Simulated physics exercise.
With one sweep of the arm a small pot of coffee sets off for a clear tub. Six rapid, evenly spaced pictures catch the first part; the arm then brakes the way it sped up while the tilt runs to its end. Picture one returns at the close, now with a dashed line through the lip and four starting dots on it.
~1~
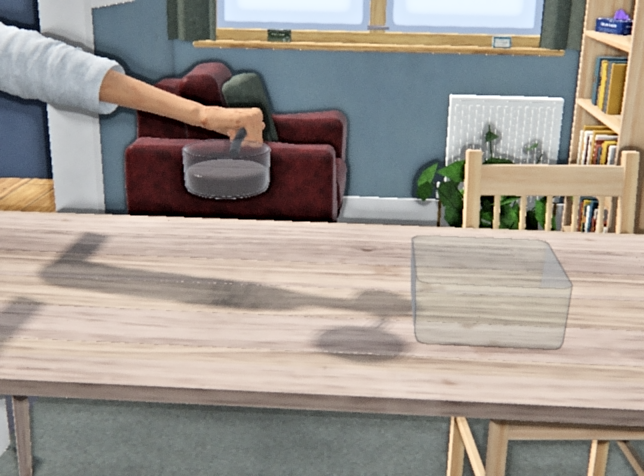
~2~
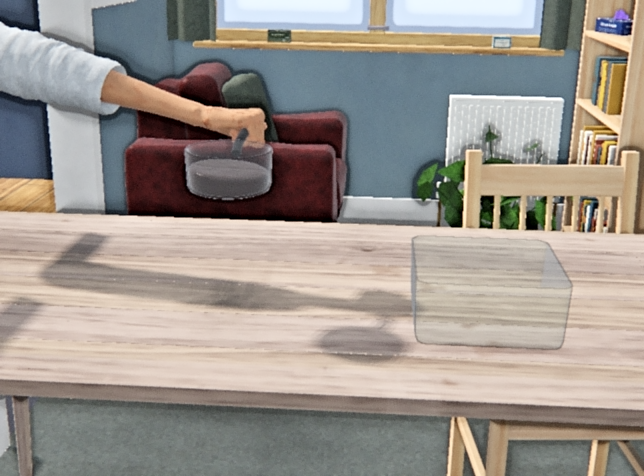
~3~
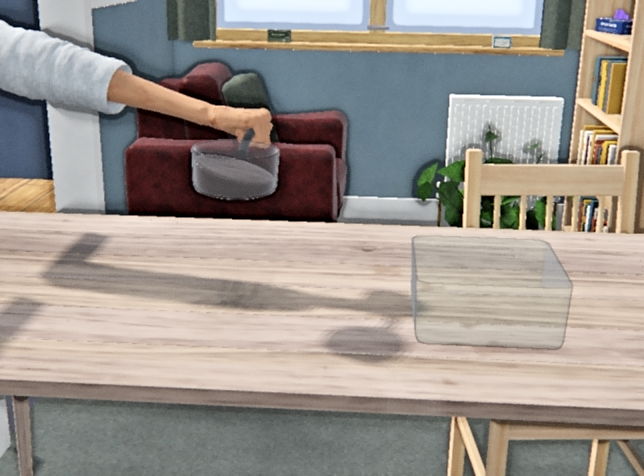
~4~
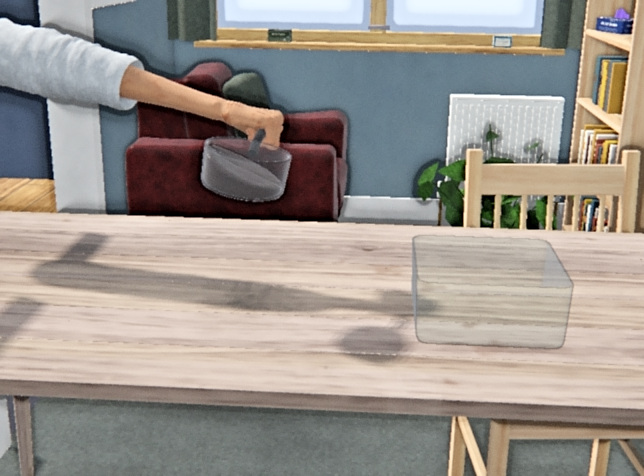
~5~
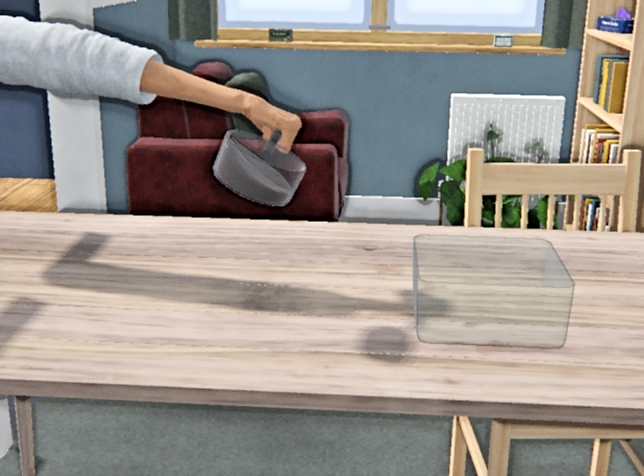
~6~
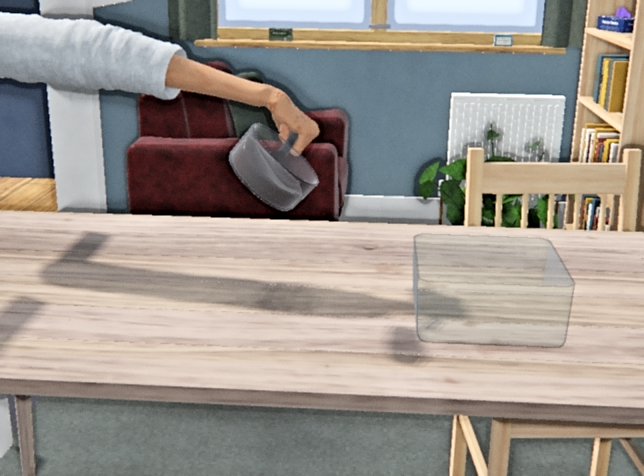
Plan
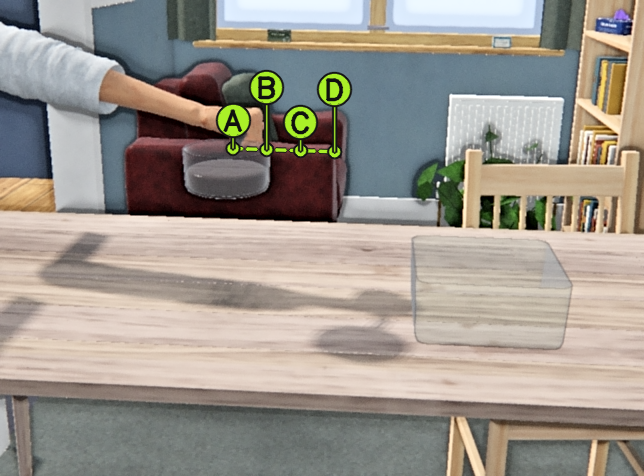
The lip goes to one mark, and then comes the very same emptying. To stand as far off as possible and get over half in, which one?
The limit is C.
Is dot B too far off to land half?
Yes.
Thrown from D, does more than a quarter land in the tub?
Yes, it does.
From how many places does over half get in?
Two.
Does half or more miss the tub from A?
Yes, it does.
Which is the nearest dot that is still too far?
The answer is B.
On the marked copy, A at (233, 148); B at (266, 149); C at (300, 150); D at (334, 151).
For dot A, about 0 % lands in the tub, 97 % falls short and 3 % goes beside or beyond.
For dot B, about 24 % lands in the tub, 72 % falls short and 4 % goes beside or beyond.
For dot C, about 75 % lands in the tub, 10 % falls short and 14 % goes beside or beyond.
For dot D, about 79 % lands in the tub, 8 % falls short and 13 % goes beside or beyond.
